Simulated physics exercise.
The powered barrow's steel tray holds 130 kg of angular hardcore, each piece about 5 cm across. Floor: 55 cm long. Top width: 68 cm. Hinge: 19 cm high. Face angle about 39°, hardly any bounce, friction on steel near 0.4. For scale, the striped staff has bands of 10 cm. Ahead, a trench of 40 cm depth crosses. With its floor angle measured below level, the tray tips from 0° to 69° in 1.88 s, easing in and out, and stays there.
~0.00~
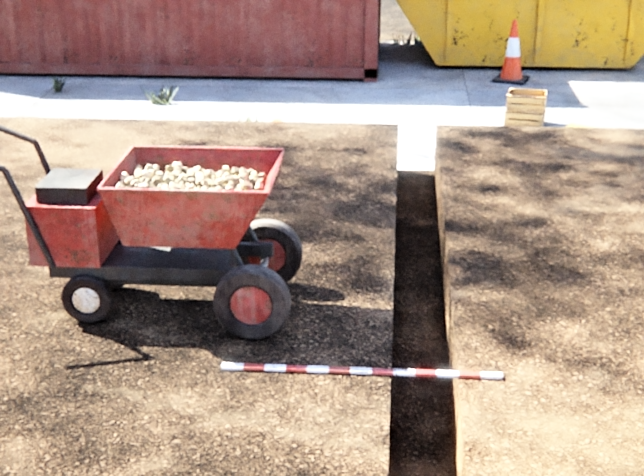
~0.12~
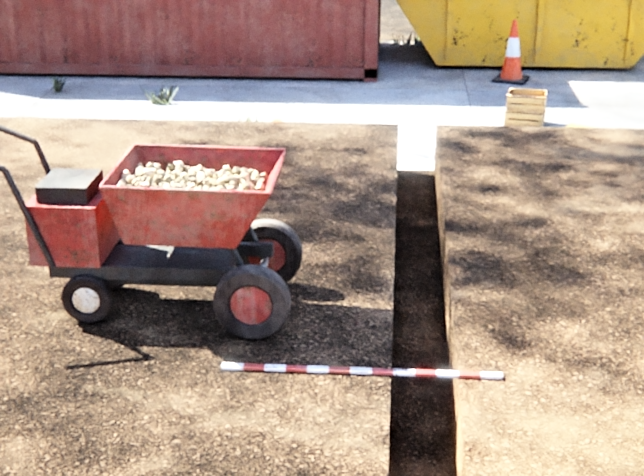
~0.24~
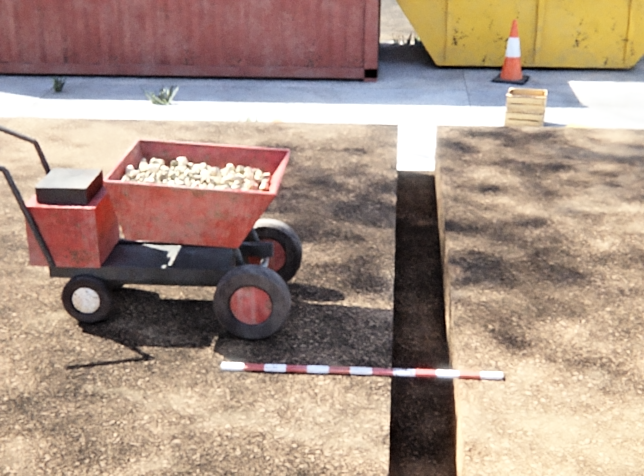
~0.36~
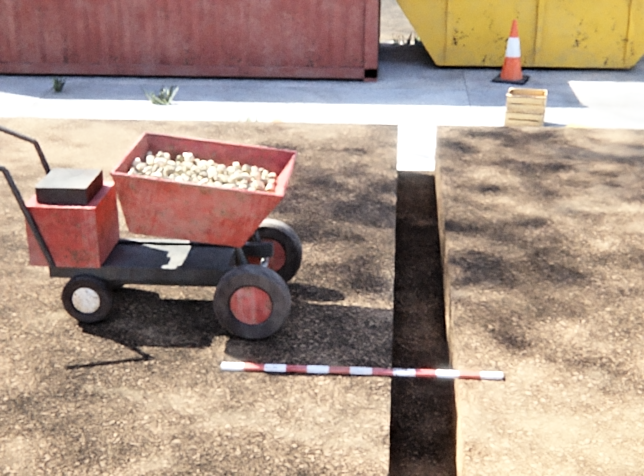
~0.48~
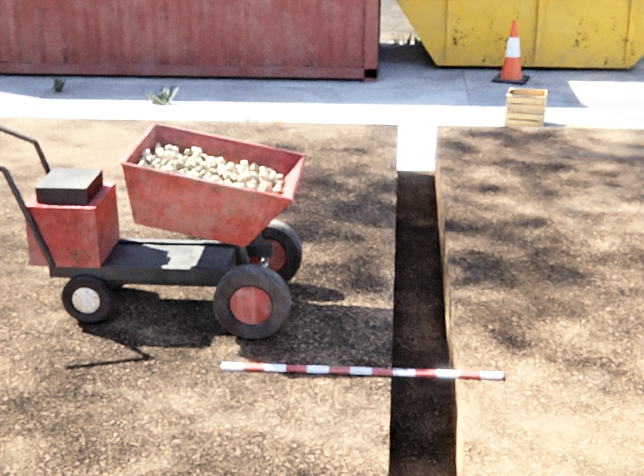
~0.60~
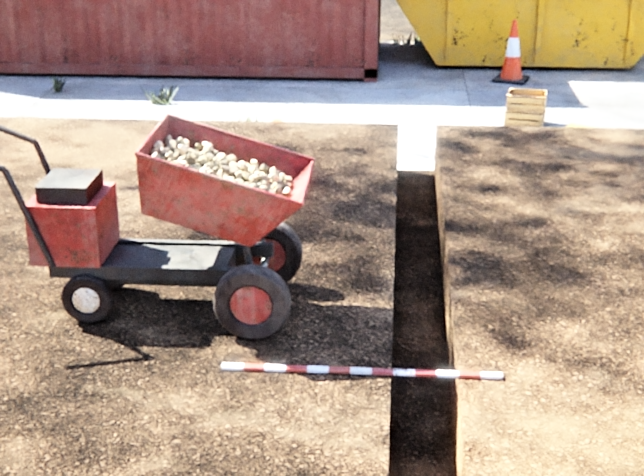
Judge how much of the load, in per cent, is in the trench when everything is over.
I judge it at about 45 per cent.
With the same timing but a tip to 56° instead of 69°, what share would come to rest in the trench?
I'd expect around 5 in a hundred.
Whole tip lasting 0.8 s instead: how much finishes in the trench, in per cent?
It would come to roughly 55 per cent.
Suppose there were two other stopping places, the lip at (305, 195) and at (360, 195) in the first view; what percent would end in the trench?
Some 40 and some 5 per cent, in that order.
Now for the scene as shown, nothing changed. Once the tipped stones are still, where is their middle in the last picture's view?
About (422, 377).
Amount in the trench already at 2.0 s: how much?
About 10 per cent by then.
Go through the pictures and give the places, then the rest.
In the first picture, the tray is at 0°, its lip at (268, 194); the top of the load is at (201, 174).
In the second picture, lip at (270, 194), floor tilted 1°, highest stones at (193, 173); the stones move at 0.1 m/s on average.
In the third picture, the tray is at 3°, its lip at (274, 195); the top of the load is at (185, 171); the stones move at 0.2 m/s on average.
In the fourth picture, lip at (282, 197), floor tilted 7°, highest stones at (175, 164); the stones move at 0.3 m/s on average.
In the fifth picture, lip at (291, 200), floor tilted 11°, highest stones at (175, 156); the stones move at 0.4 m/s on average.
In the sixth picture, the tray is at 17°, its lip at (302, 205); the top of the load is at (173, 147); the stones move at 0.5 m/s on average.
After 1.4 s the floor is at 58°; 100 % in the tray; the foremost stones are at (358, 239).
After 2.0 s the floor is at 69°; 86 % in the tray, 3 % short of the trench, 12 % in the trench; the foremost stones are at (446, 381).
After 2.3 s the floor is at 69°; 71 % in the tray, 4 % short of the trench, 25 % in the trench; the foremost stones are at (446, 379).
After 4.3 s the floor is at 69°; 51 % in the tray, 4 % short of the trench, 45 % in the trench; the foremost stones are at (447, 379).
